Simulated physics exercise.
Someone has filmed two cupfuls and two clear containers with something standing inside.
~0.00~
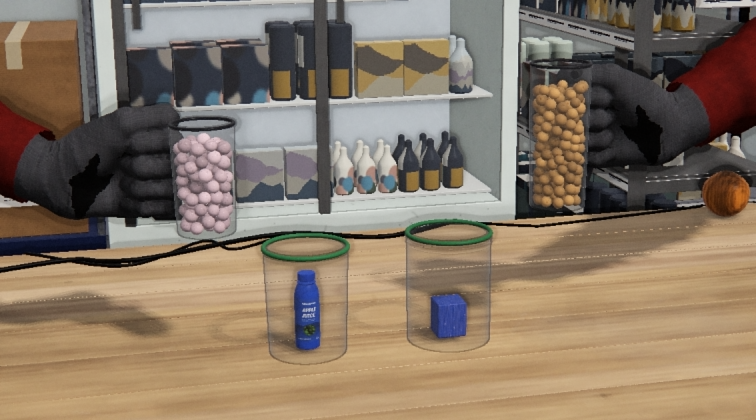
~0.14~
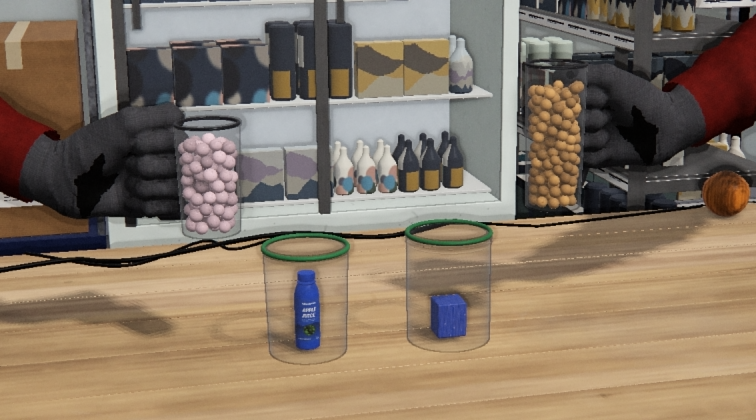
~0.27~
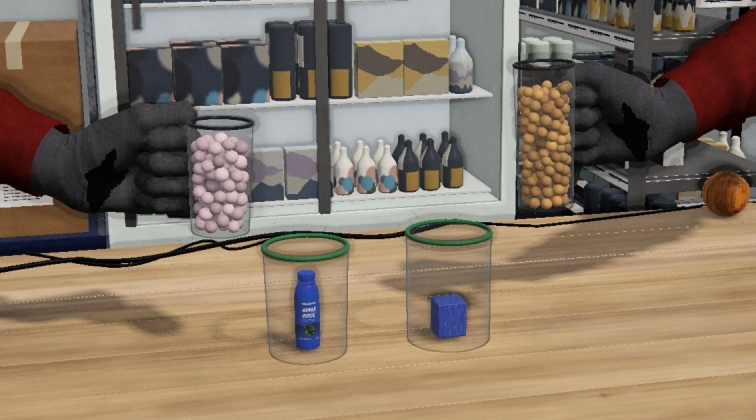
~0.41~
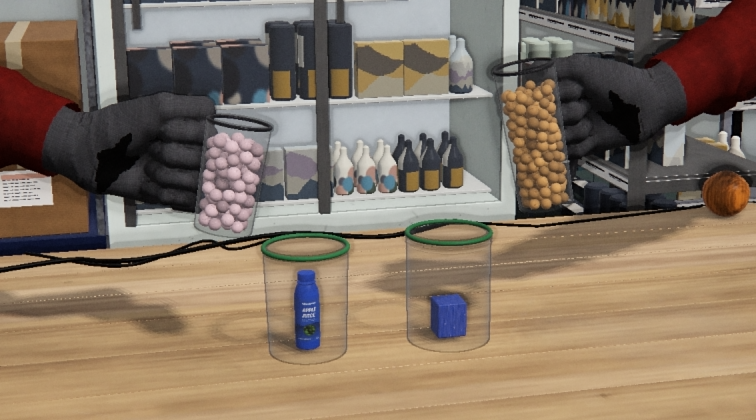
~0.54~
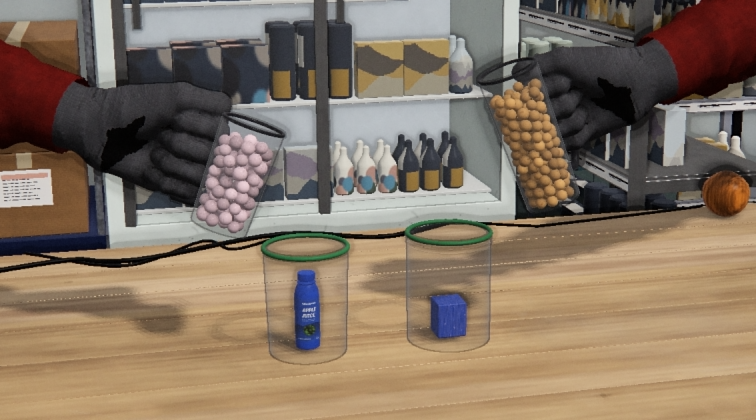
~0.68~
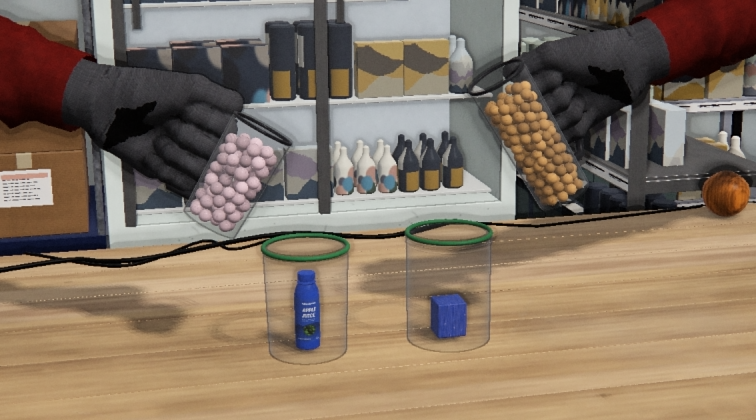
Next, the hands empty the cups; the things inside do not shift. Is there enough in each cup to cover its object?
The left object remains in view above the fill and the right object is covered over.
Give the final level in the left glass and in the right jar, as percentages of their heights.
Near 50 on the left, 60 on the right.
By 1.02 s, left glass empty, all of its cupful still in the cup; right jar empty, all of its cupful still in the cup.
By 1.45 s, left glass nearly empty, nearly all of its cupful still in the cup; right jar nearly empty, nearly all of its cupful still in the cup.
By 1.91 s, left glass a third full, roughly a quarter of its cupful still in the cup; right jar a quarter full, roughly half of its cupful still in the cup.
When it is over (2.9 s), left glass half full (surface near (307, 295)), nothing beside it; right jar two thirds full (surface near (448, 274)), nothing beside it; the left thing is still showing; the right thing is covered.
